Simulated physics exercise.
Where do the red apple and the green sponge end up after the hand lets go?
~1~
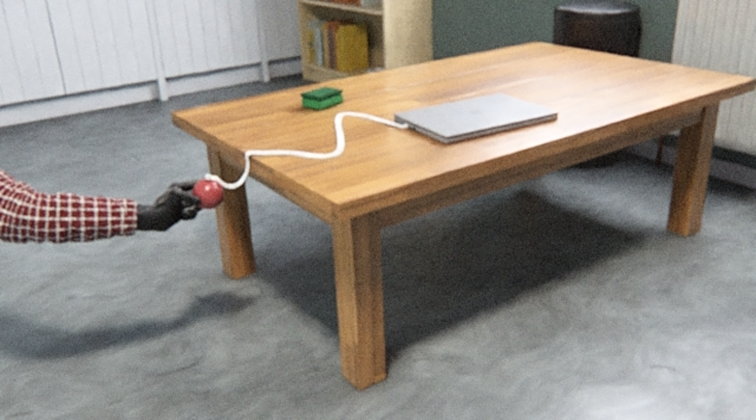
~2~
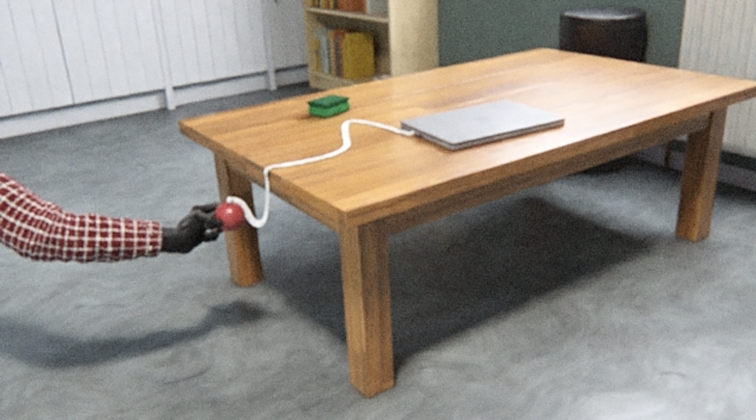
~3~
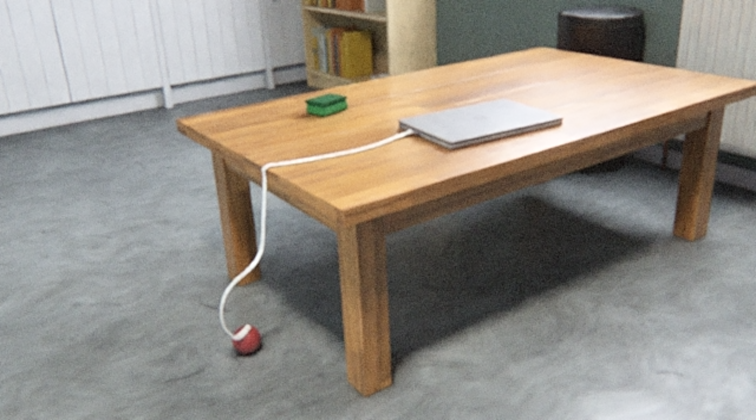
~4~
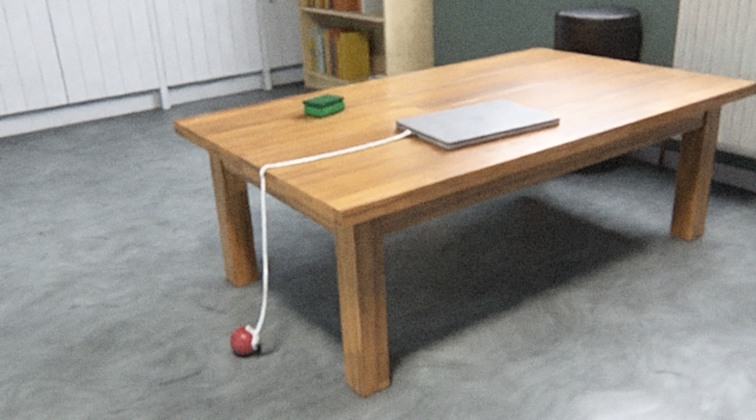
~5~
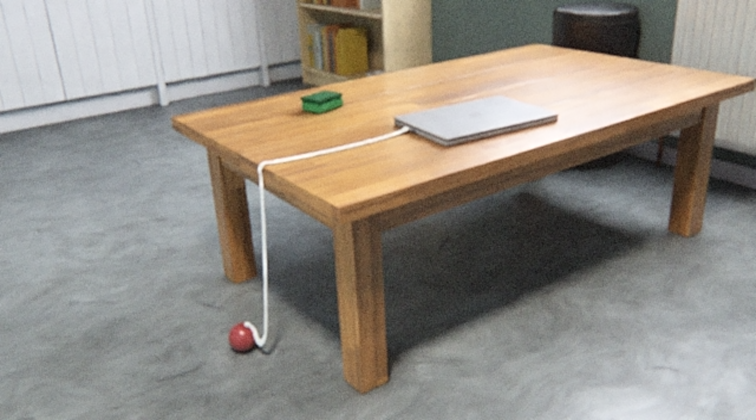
The red apple ends up on the floor beside the table, still joined to the ribbon. The green sponge stays in its place on the tabletop.
